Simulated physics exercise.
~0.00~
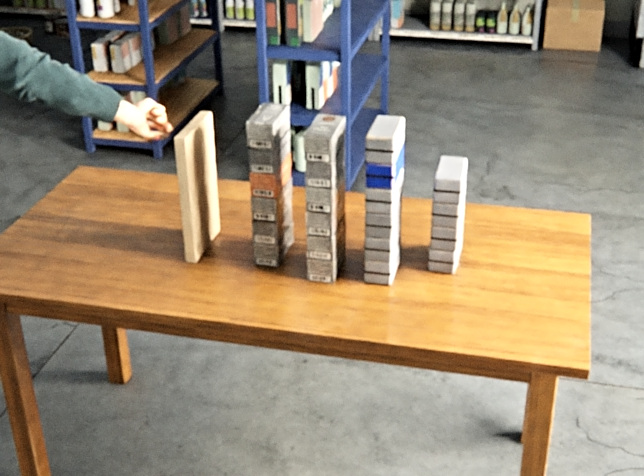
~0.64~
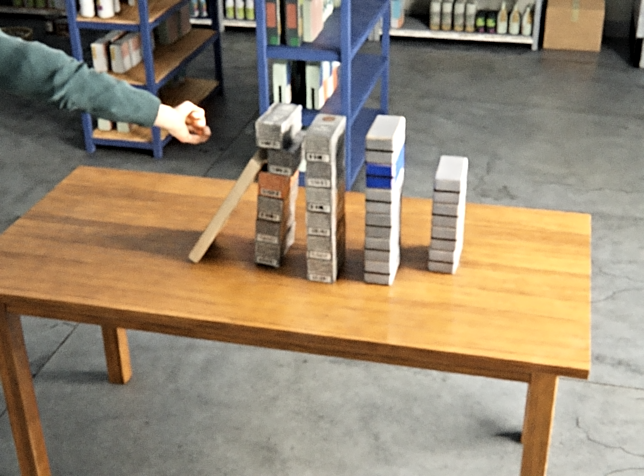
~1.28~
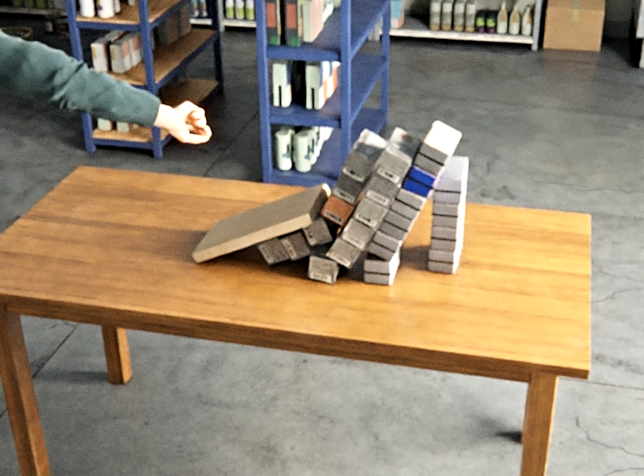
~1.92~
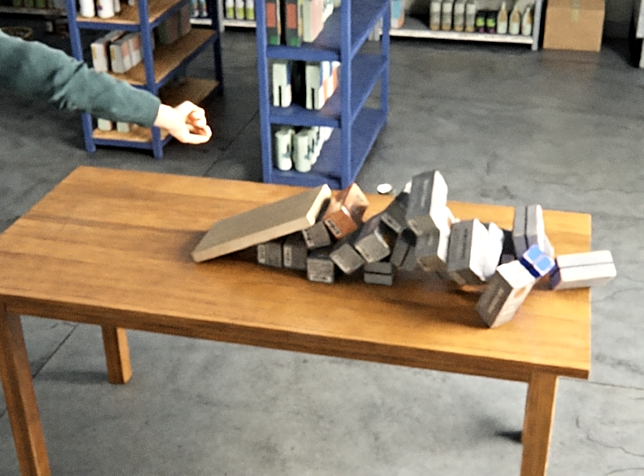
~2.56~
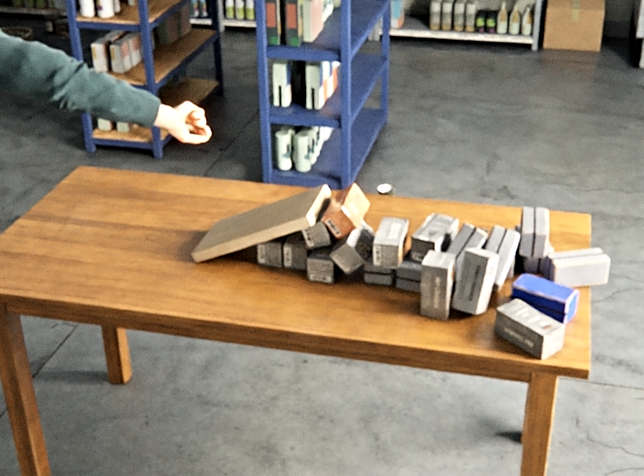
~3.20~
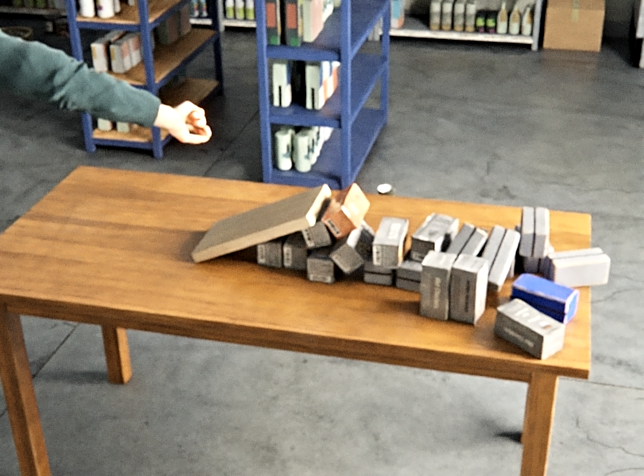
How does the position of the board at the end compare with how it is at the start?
At the start the board stands upright at the left end of the row of stacks. By the end it has tipped over to the right onto its side, lying at a low slant against the fallen packets.
